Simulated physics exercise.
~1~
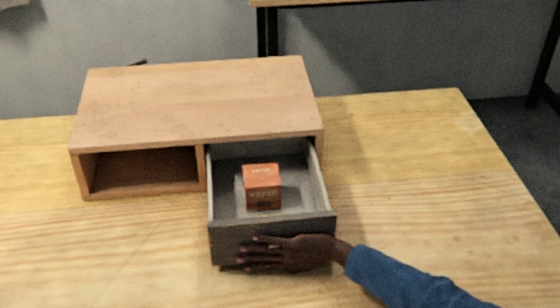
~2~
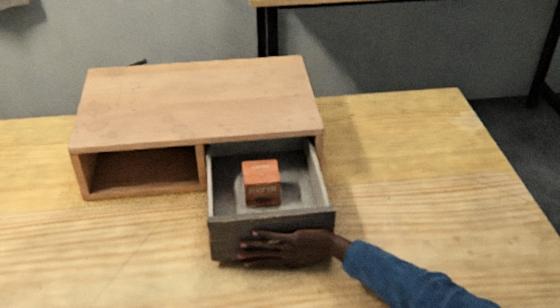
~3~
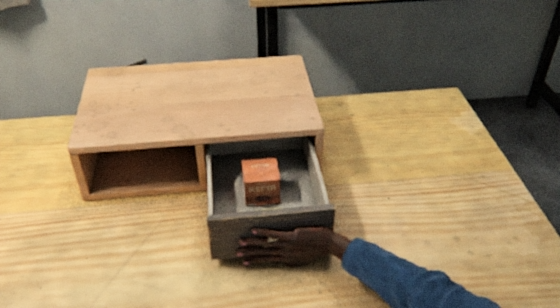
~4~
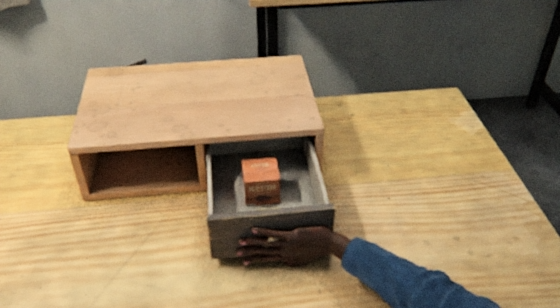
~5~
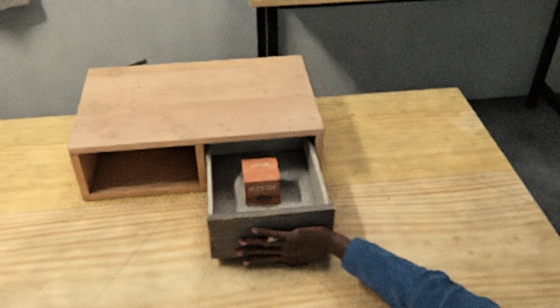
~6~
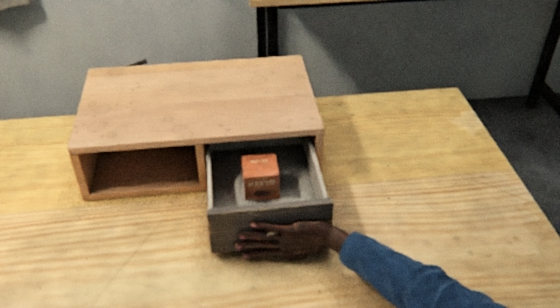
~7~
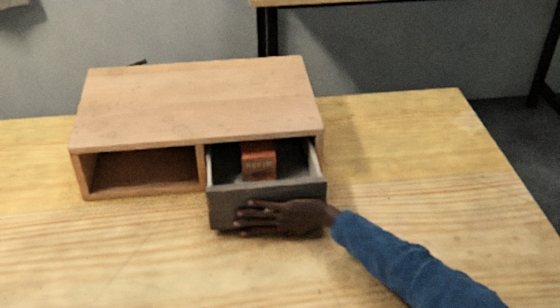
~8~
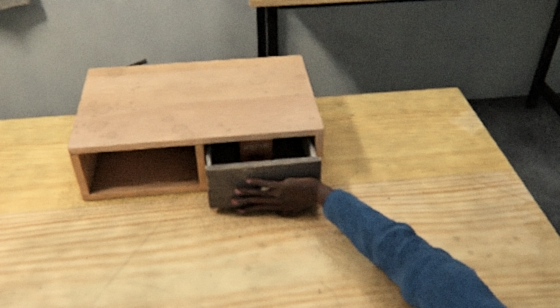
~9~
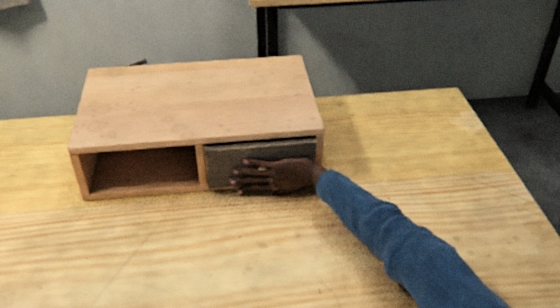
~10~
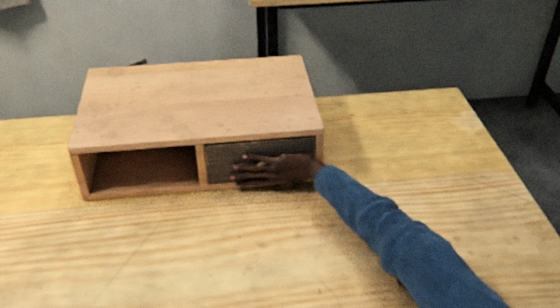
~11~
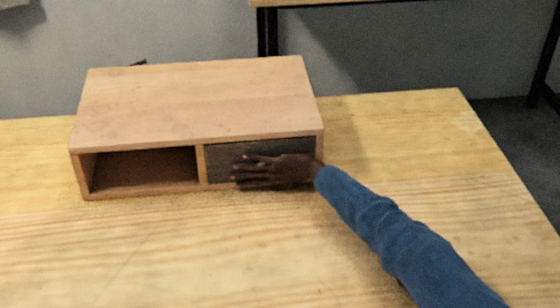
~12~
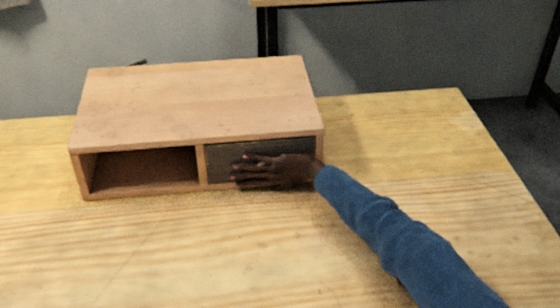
Grey drawer holding a small orange box sliding fully shut into a wooden chest as a blue-sleeved person's hand pushes it.
